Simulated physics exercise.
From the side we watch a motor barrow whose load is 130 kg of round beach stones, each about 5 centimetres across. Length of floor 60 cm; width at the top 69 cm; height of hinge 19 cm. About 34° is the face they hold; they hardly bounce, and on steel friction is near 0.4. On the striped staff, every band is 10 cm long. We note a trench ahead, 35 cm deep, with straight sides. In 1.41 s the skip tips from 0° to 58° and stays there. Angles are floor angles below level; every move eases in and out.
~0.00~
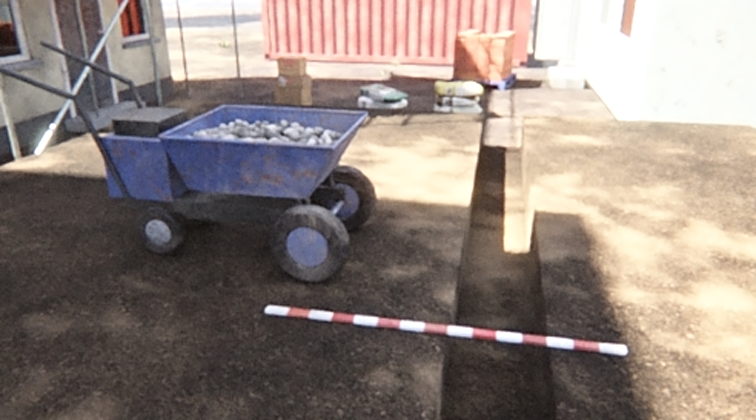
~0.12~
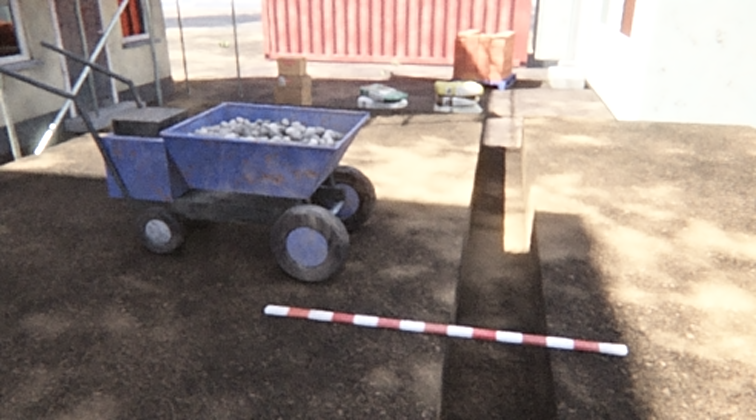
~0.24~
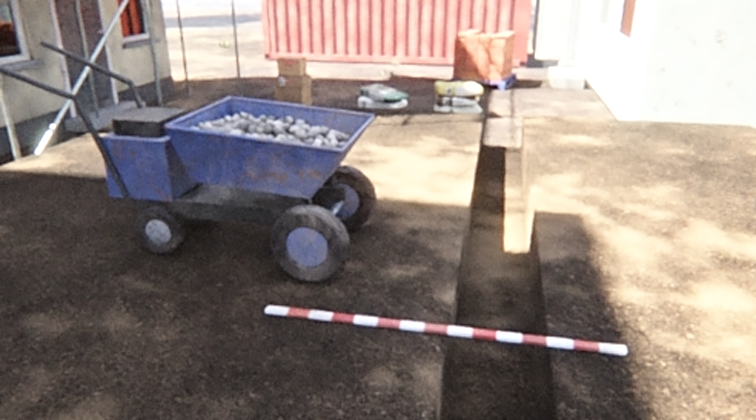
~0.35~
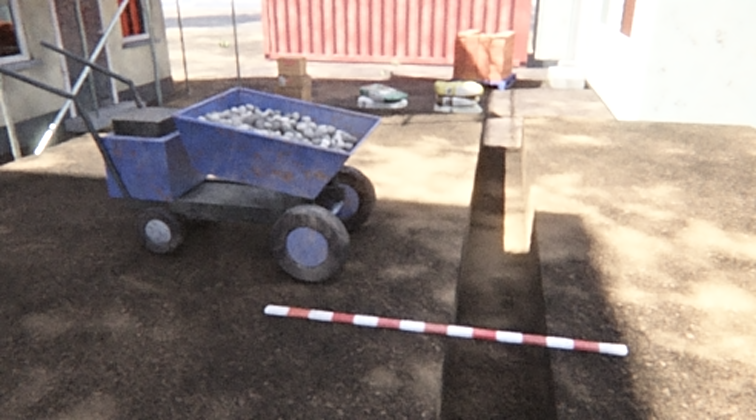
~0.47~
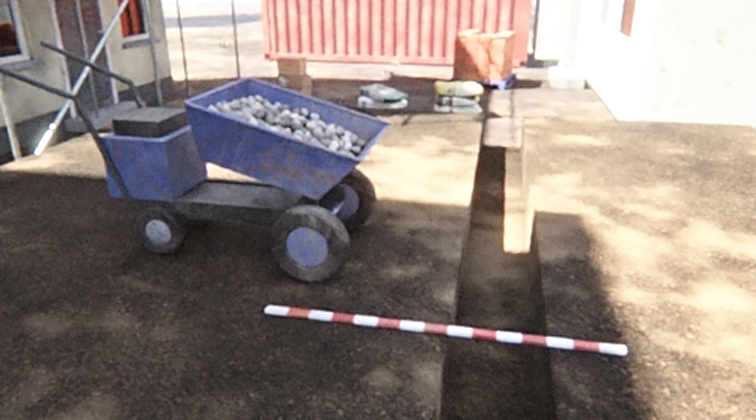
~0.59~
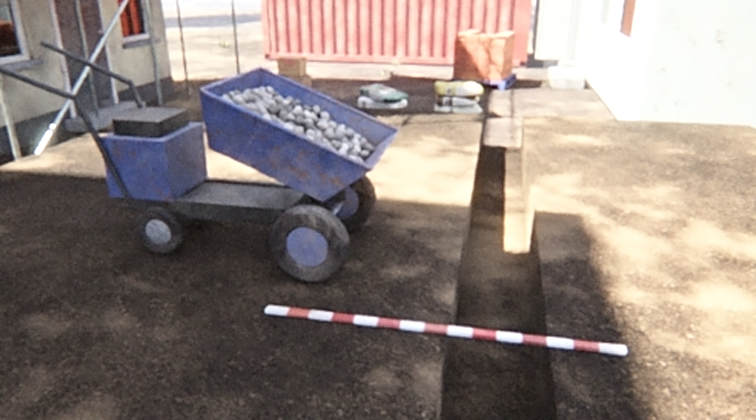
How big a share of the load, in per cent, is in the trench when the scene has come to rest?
A share of about 40 percent.
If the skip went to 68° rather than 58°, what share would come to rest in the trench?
The trench would hold about 70% of it.
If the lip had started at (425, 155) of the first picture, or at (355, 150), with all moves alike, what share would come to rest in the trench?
40 % and 55 %.
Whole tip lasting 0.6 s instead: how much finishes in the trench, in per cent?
Estimate: About 55 %.
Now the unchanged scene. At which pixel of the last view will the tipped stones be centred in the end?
Roughly (484, 316), I'd say.
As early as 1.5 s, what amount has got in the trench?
Something like 10 in a hundred.
After 1.1 s the floor is at 49°; 100 % in the skip; the foremost stones are at (399, 187).
After 1.5 s the floor is at 58°; 80 % in the skip, 12 % short of the trench, 8 % in the trench; the foremost stones are at (493, 312).
After 1.9 s the floor is at 58°; 57 % in the skip, 14 % short of the trench, 29 % in the trench; the foremost stones are at (530, 325).
After 3.8 s the floor is at 58°; 43 % in the skip, 17 % short of the trench, 40 % in the trench; the foremost stones are at (531, 334).
